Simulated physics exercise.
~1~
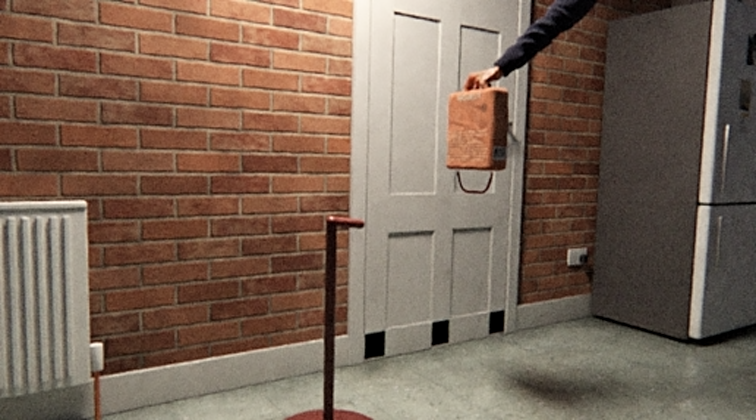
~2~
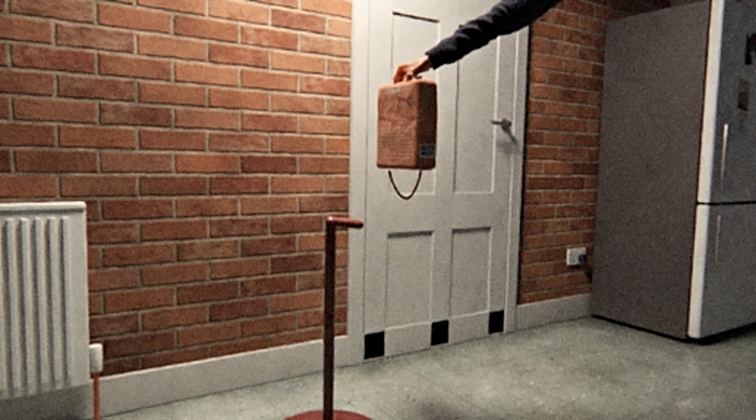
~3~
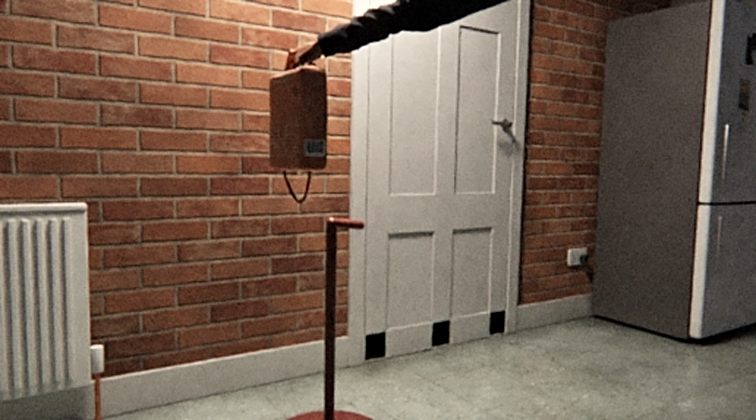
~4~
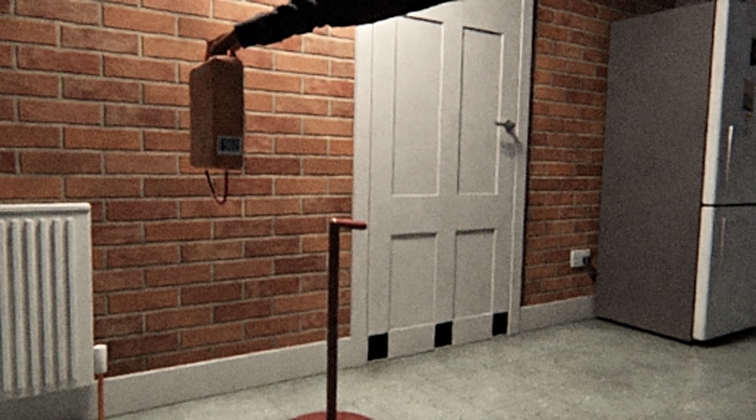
The video shows an arm carrying an orange bag with a cord loop dangling beneath it leftward across a brick-walled room, past a white door. The bag passes above a dark red post with a sideways hook and ends up clear of it, still held upright on the left.
